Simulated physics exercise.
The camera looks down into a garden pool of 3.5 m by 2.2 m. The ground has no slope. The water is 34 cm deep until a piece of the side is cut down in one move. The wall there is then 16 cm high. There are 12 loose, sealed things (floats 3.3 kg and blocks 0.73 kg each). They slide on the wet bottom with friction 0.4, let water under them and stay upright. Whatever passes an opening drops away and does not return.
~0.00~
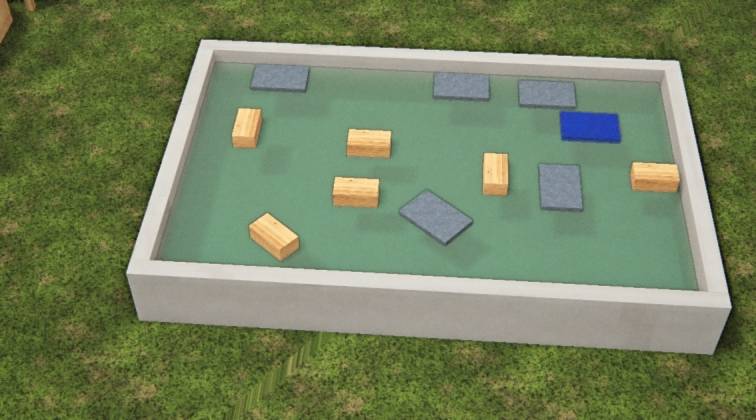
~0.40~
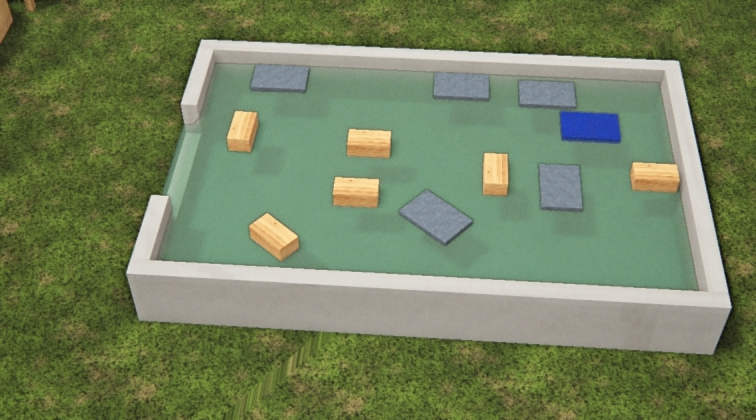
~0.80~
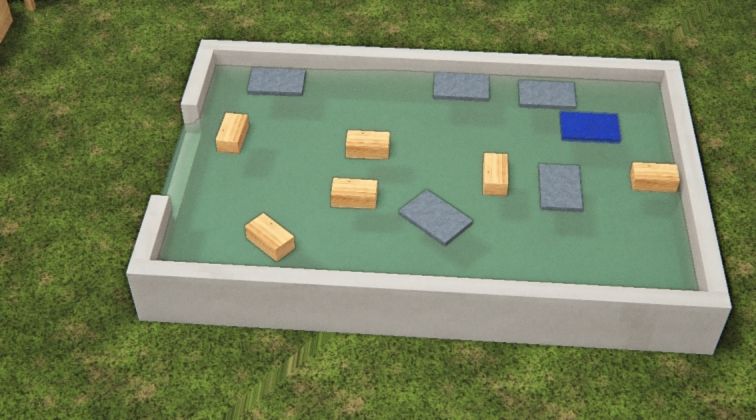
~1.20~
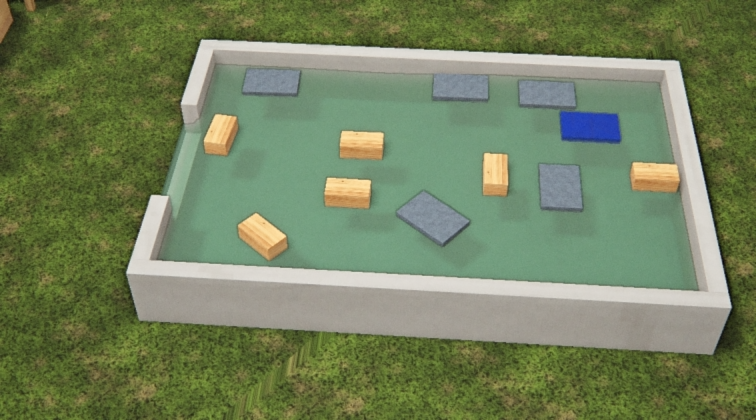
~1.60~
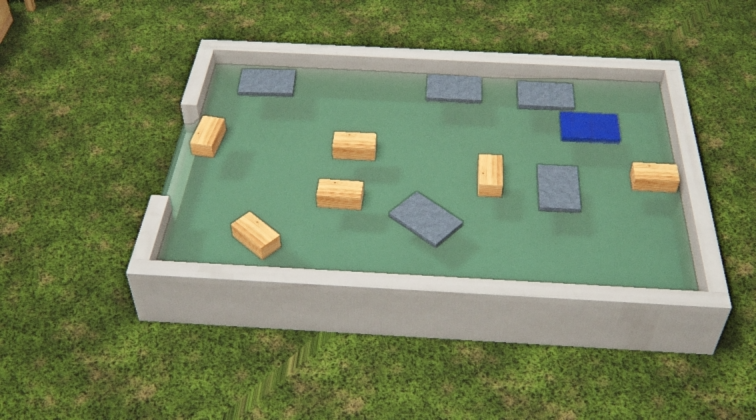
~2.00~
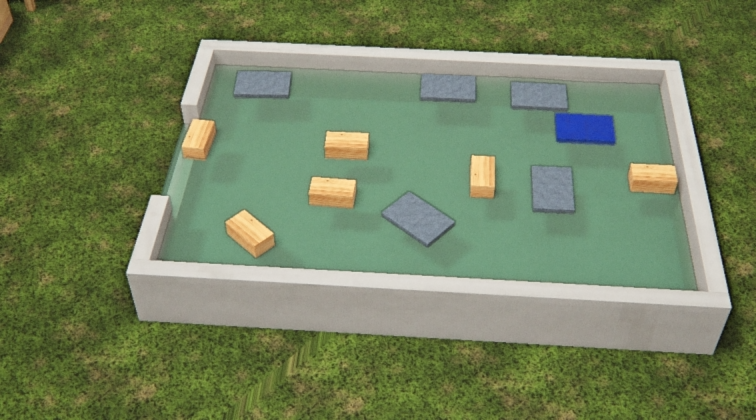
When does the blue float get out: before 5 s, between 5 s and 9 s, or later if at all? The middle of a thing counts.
It leaves after the second time or never.
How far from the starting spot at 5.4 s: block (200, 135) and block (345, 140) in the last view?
In that order: Washed out, 40 cm.
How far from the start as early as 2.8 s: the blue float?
About 10 cm.
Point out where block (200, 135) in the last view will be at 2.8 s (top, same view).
Near (173, 139).
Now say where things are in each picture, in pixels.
The blue float at (590, 125) floats; about 2590 L in view; 0 of 12 have shifted, in the first frame.
The blue float at (590, 125), afloat; about 2570 L in view; 0 of 12 have shifted, in the second frame.
The blue float at (590, 125), afloat; 34 cm deep round most things; 1 of 12 have shifted, in the third frame.
The blue float at (590, 125), afloat; about 2500 L in view; 5 of 12 have shifted, in the fourth frame.
The blue float at (590, 126), afloat; 32 cm deep round most things; 7 of 12 have shifted, in the fifth frame.
The blue float at (585, 127) floats, 4 cm from its start; 32 cm deep round most things; 10 of 12 have shifted, in the sixth frame.
After 2.8 s the blue float is near (577, 129), 0.1 m from its start, afloat; 0 of 12 are out; 12 afloat.
After 5.4 s the blue float is near (577, 129), 0.1 m from its start, afloat; 1 of 12 are out; 11 afloat.
After 8.0 s the blue float is near (565, 131), 0.2 m from its start, afloat; 1 of 12 are out; 11 afloat.
After 12.0 s the blue float is near (555, 133), 0.2 m from its start, afloat; 1 of 12 are out; 11 afloat.
